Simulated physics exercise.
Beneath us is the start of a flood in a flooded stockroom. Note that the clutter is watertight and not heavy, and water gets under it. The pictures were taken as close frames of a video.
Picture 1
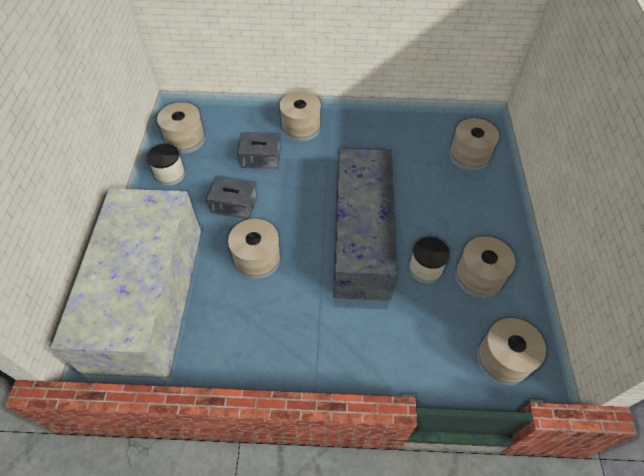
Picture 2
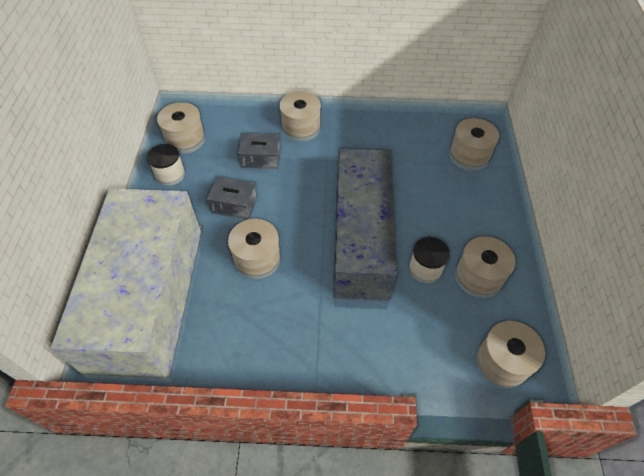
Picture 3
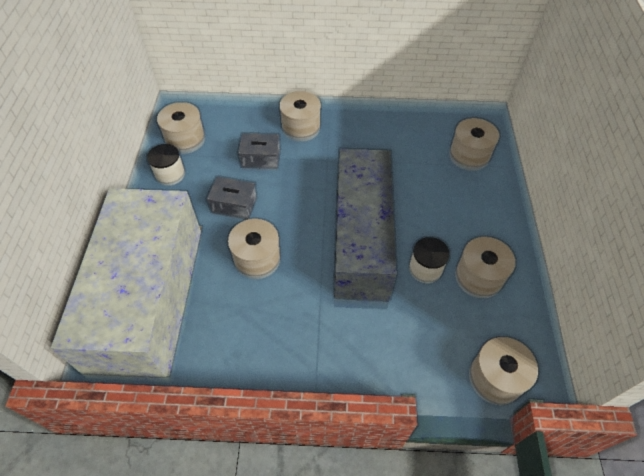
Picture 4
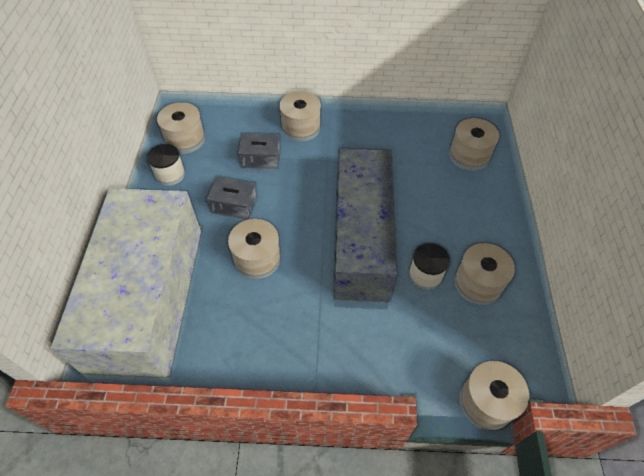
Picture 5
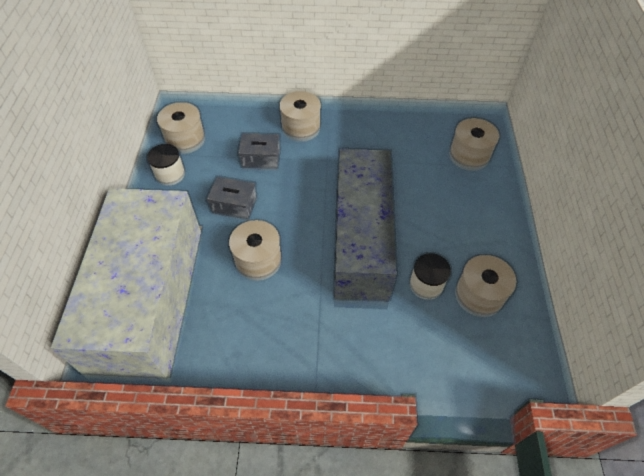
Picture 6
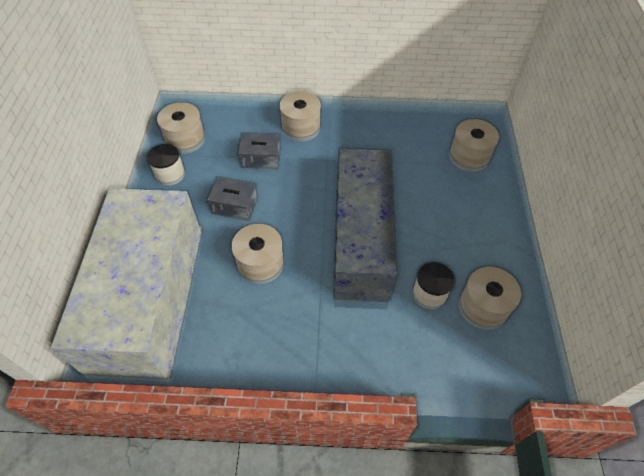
A green gate in the low brick wall swung open, the nearest tan tub drifted toward the gap and disappeared from view, and then another tub and a black-topped pail edged the same way.
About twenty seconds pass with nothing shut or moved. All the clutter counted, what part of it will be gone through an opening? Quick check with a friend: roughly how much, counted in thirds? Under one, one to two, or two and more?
Lands mid-band.
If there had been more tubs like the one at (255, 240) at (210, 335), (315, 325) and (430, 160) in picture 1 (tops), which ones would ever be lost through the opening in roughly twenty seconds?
Going one by one, I'd say it leaves, then it leaves, then it leaves.
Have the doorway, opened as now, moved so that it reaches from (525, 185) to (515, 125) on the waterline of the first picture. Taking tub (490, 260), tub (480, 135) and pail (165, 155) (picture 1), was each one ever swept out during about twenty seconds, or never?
In that order: Out, out, still in.
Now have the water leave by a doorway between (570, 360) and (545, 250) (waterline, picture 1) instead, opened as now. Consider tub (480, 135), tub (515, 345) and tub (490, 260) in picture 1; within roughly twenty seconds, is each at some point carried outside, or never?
The three give escape, escape and escape, in that order.
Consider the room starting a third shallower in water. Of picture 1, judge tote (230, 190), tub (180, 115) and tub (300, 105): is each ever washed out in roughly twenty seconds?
Well, in turn they're not removed, not removed and not removed.
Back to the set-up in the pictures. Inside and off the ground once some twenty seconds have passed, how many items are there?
By my reckoning the number comes out at 5.
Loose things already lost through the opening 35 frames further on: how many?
My count is 4.
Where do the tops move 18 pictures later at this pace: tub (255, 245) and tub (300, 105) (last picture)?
First one at roughly (304, 332), second at roughly (347, 116).
A moment on, 1 of 10 are out; 9 afloat.
Next, 3 of 10 are out; 7 afloat.
Later, 4 of 10 are out; 5 afloat.
In the end, 5 of 10 are out; 5 afloat.
